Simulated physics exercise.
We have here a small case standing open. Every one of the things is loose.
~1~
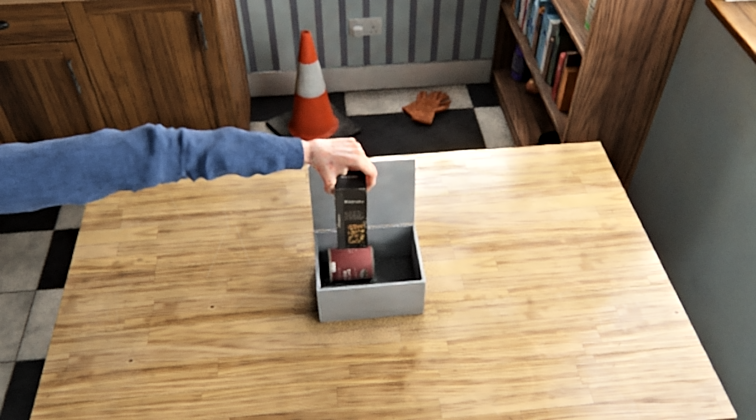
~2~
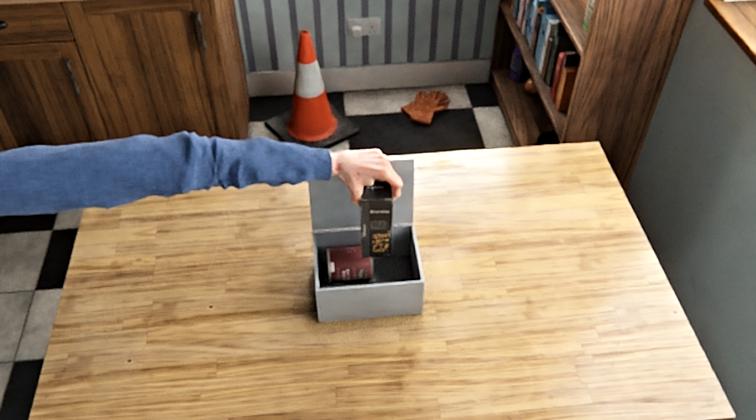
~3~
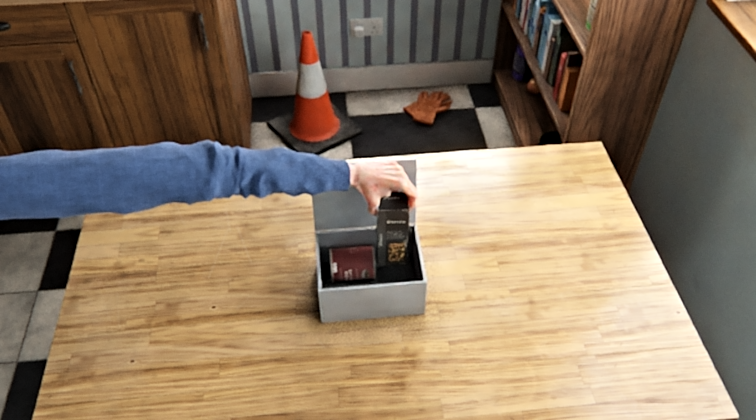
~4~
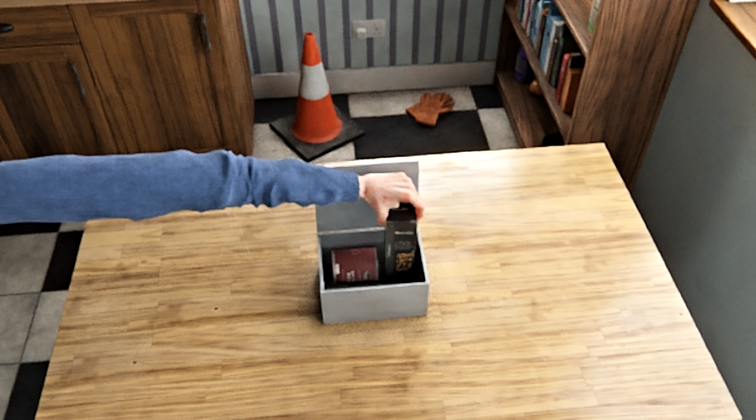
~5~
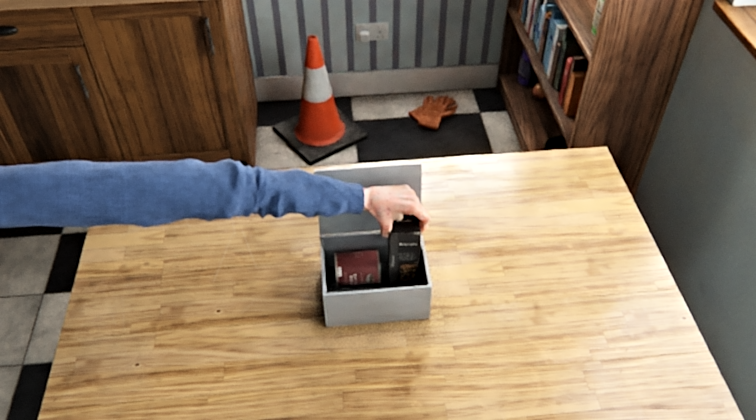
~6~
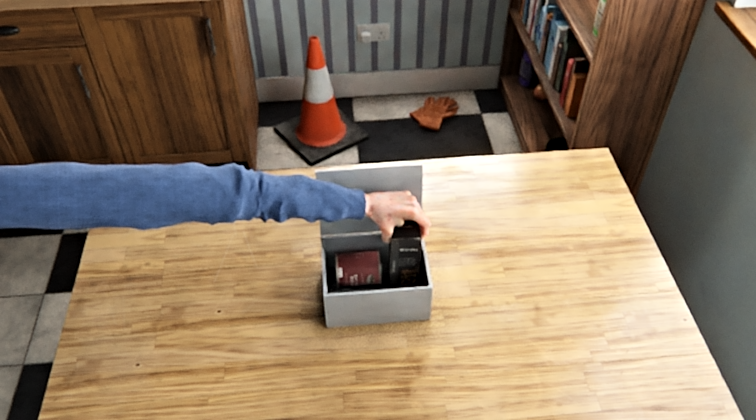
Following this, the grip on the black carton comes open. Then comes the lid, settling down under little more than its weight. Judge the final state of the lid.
The lid is not fully down.
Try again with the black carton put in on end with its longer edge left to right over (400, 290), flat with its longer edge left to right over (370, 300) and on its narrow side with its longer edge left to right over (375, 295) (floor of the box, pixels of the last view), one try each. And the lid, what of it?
So, first it won't go down, then it goes down fine, and finally it goes down fine.
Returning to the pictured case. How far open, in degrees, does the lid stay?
Roughly 70 degrees above the rim.
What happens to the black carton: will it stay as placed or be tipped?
Well, it stays just as set.
Then, 1.10 s later than the last frame, lid starting down.
Then, 1.50 s later than the last frame, lid 66° above the rim.
Then, 2.90 s later than the last frame, lid 65° above the rim.
Then, 4.50 s later than the last frame, lid 67° above the rim.
When it is over, lid 68° above the rim; both as before. End places, in pixels of the last picture, black carton near (404, 255).
